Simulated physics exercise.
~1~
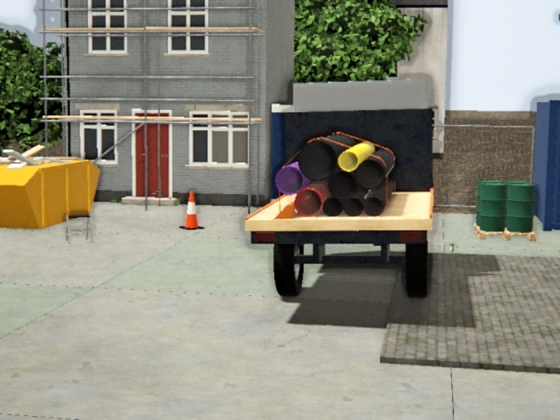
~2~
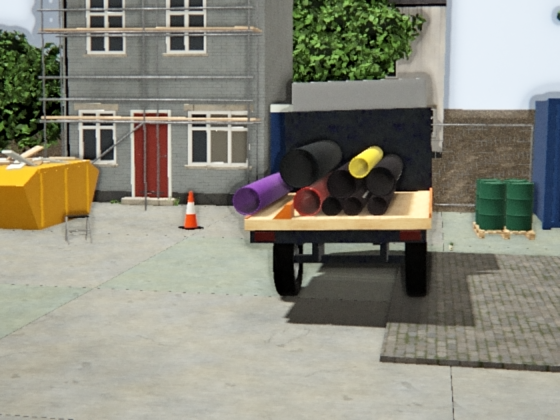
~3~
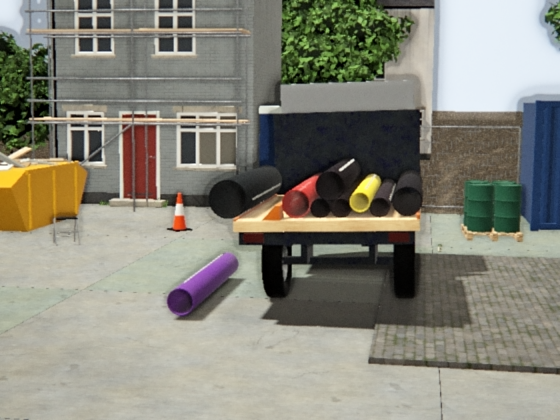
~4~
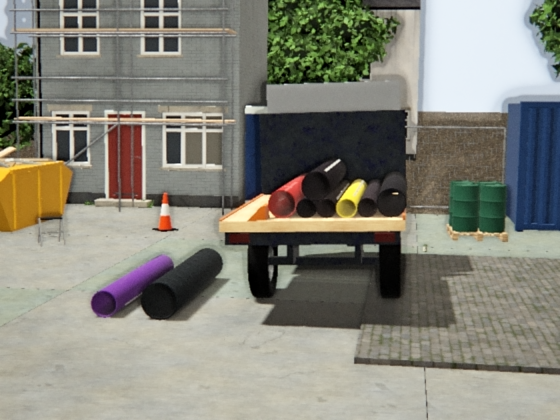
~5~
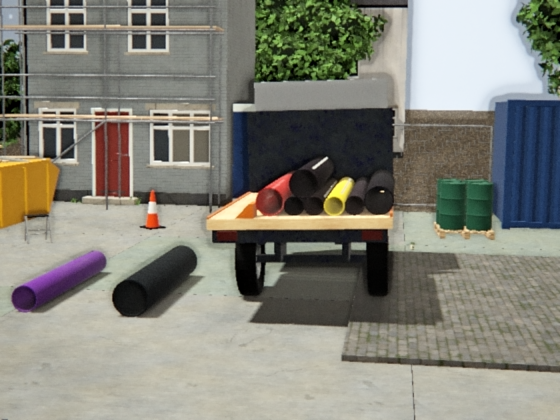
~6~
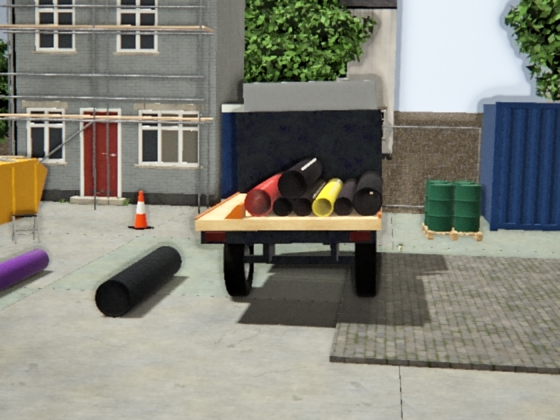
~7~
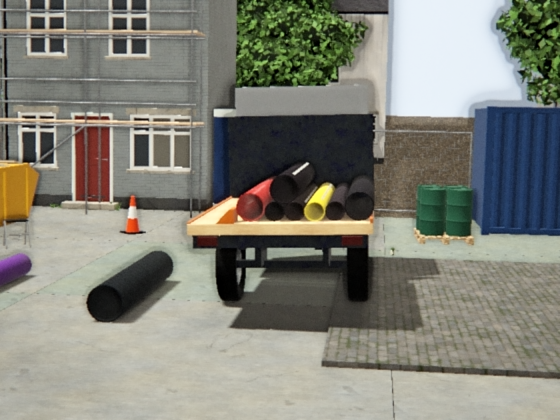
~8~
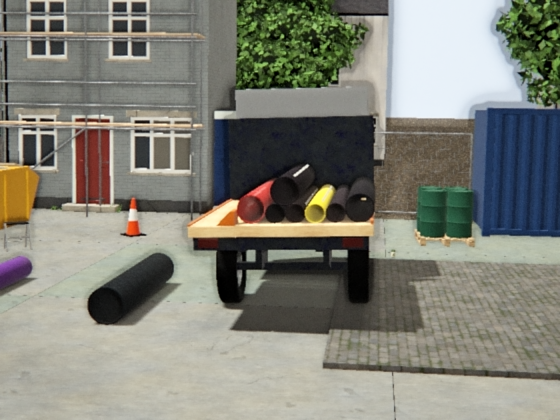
At the start, a bundle of red, purple, yellow and black pipes lies strapped on the back of a parked flatbed lorry, near a house with scaffolding. The straps come away and the stack spreads, the purple pipe moving to the left edge. It drops to the ground on the left, while the yellow one sinks down among the others and a black pipe reaches the edge. That black pipe falls too, and both roll left as the view shifts right. At last they lie still on the ground, with the red, yellow and remaining black pipes resting on the deck.
